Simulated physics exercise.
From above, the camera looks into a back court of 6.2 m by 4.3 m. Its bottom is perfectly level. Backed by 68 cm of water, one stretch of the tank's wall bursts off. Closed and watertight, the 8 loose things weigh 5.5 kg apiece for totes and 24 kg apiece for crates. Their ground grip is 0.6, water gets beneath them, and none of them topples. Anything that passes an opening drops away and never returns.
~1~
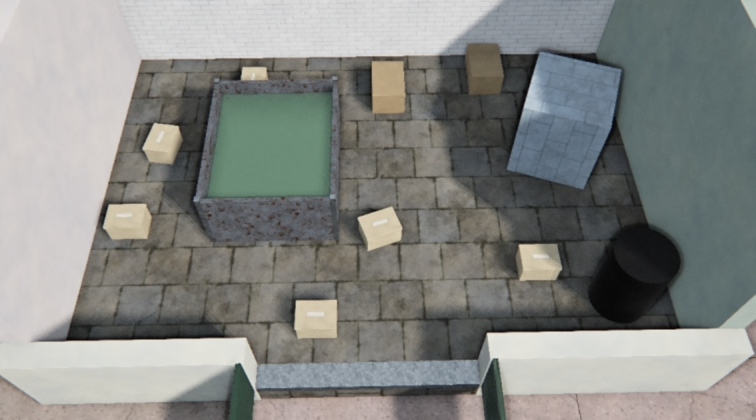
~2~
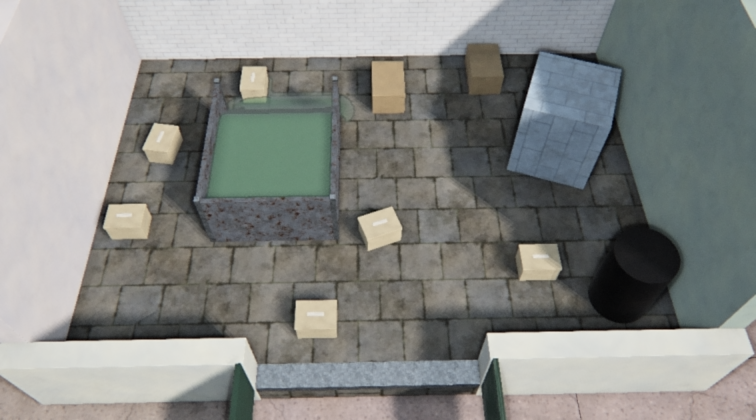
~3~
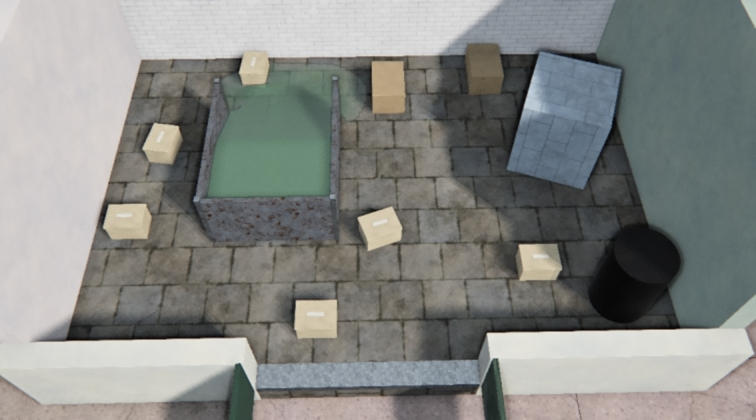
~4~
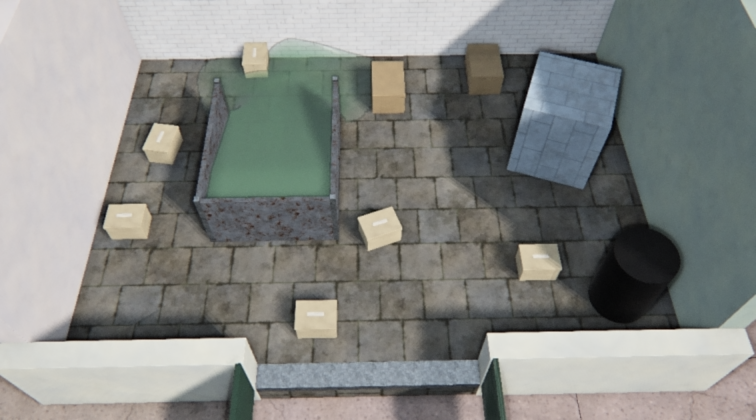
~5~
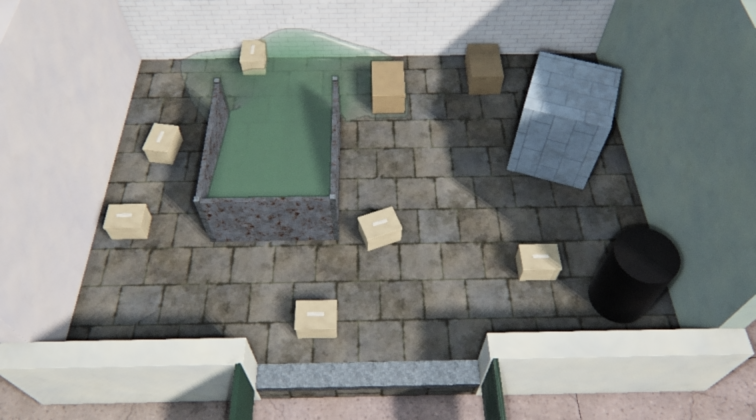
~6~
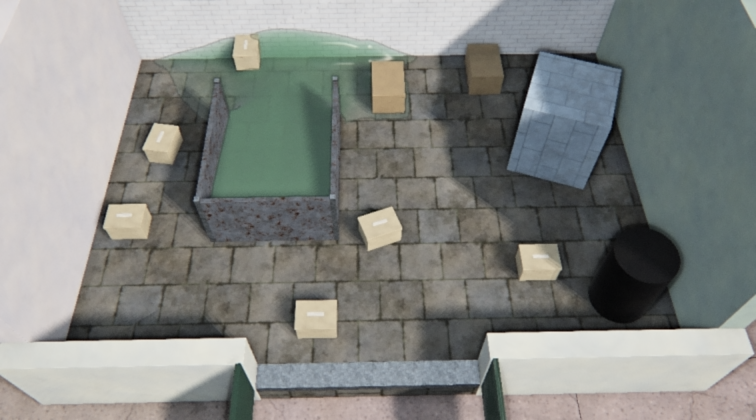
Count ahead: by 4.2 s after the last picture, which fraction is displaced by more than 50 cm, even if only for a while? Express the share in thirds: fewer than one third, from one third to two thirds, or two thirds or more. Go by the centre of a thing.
Seems to me it will amount to two thirds or beyond.
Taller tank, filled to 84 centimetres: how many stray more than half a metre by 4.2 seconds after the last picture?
Result: 6.
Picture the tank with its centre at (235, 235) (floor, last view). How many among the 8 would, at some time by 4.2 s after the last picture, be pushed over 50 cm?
Result: 5 of them.
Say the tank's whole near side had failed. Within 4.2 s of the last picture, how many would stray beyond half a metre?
3.
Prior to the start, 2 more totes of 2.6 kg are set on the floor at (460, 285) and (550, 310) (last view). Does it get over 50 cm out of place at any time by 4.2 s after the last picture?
In order: Within it, within it.
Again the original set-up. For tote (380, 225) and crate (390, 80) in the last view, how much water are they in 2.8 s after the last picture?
Depth approx. 3 cm / 3 cm.
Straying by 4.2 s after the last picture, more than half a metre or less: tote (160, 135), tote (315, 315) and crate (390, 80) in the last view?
Well, in turn that's topping it, topping it, topping it.
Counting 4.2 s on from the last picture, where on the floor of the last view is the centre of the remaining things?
Close to (388, 245).
Then, 0.4 s after the last picture 1 of 8 are over 50 cm from their spots; 1 afloat.
Then, 1.5 s after the last picture 3 of 8 are over 50 cm from their spots; 1 afloat.
Then, 2.8 s after the last picture 5 of 8 are over 50 cm from their spots; 4 afloat.
Then, 4.2 s after the last picture 6 of 8 are over 50 cm from their spots, and 6 have been at some point; 4 afloat.
